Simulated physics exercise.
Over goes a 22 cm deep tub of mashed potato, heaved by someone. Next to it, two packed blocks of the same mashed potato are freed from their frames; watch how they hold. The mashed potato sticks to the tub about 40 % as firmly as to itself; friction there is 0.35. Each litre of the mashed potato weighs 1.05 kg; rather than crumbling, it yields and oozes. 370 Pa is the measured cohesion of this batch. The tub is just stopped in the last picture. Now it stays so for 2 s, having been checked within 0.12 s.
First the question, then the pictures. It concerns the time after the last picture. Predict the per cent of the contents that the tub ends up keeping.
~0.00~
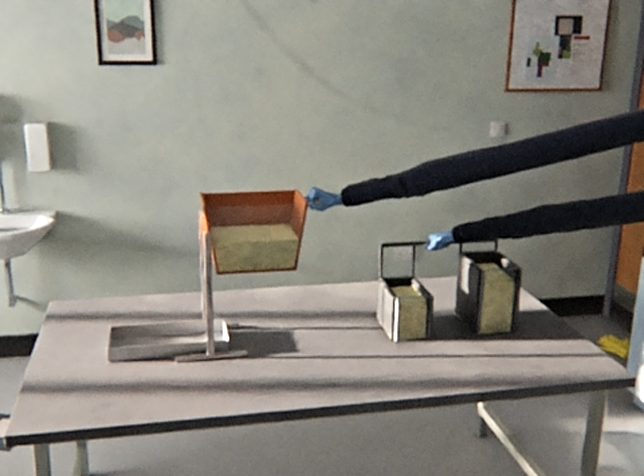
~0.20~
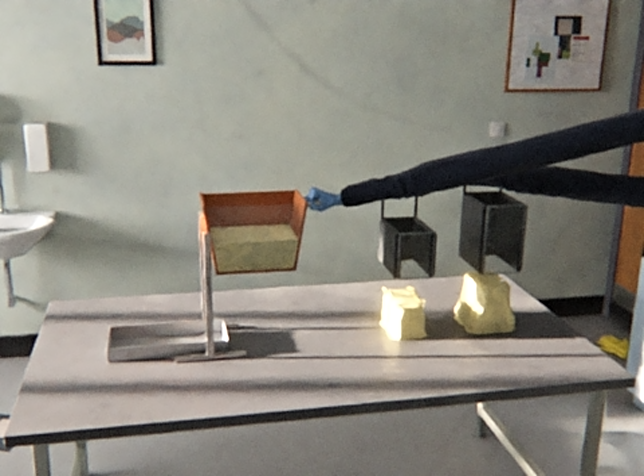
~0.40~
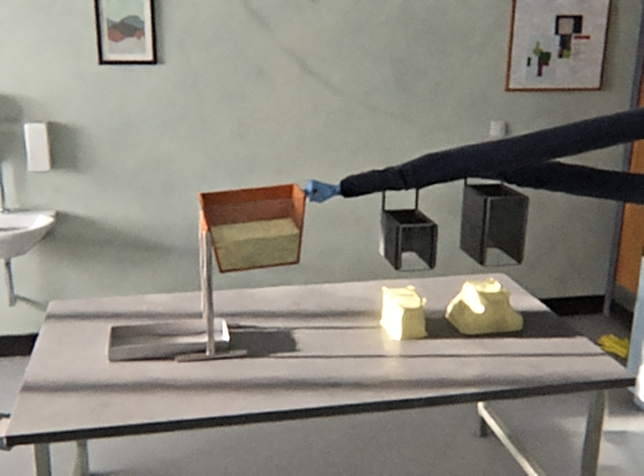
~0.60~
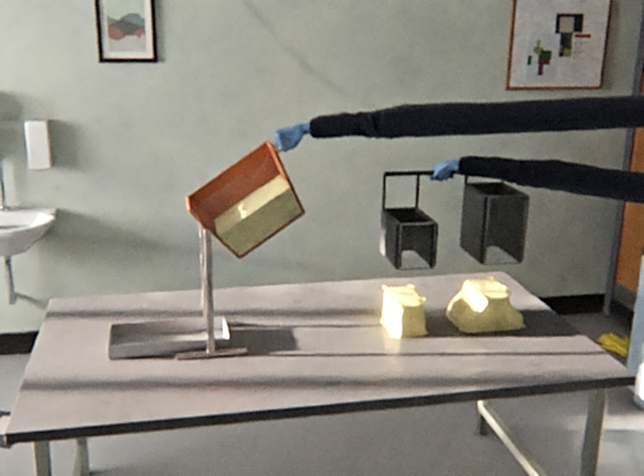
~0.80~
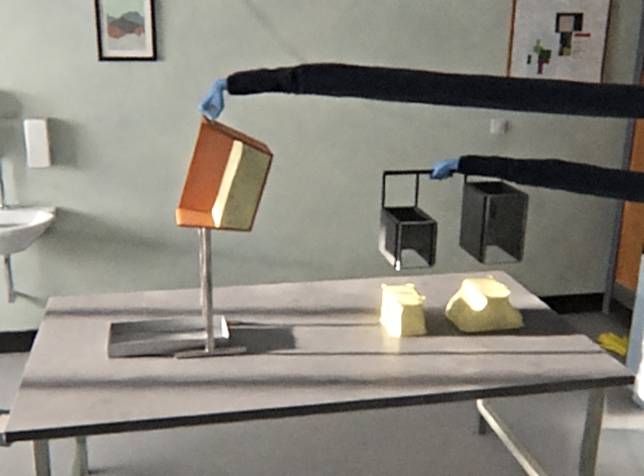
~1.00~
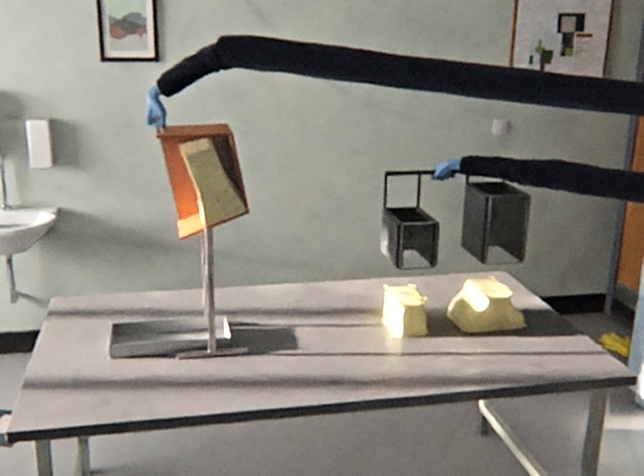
The tub ends up keeping roughly 0 %.
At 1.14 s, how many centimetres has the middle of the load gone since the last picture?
Roughly 12 cm.
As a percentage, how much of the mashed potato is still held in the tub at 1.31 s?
Some 25 per cent.
After 1.14 s, the tub is at 100 degrees and holds 72 %.
After 1.31 s, the tub is at 100 degrees and holds 25 %.
After 1.48 s, the tub is at 100 degrees and holds 0 %.
After 1.65 s, the tub is at 100 degrees and holds 0 %.
After 3.00 s, at the end, the tub is at 100 degrees and holds 0 %.
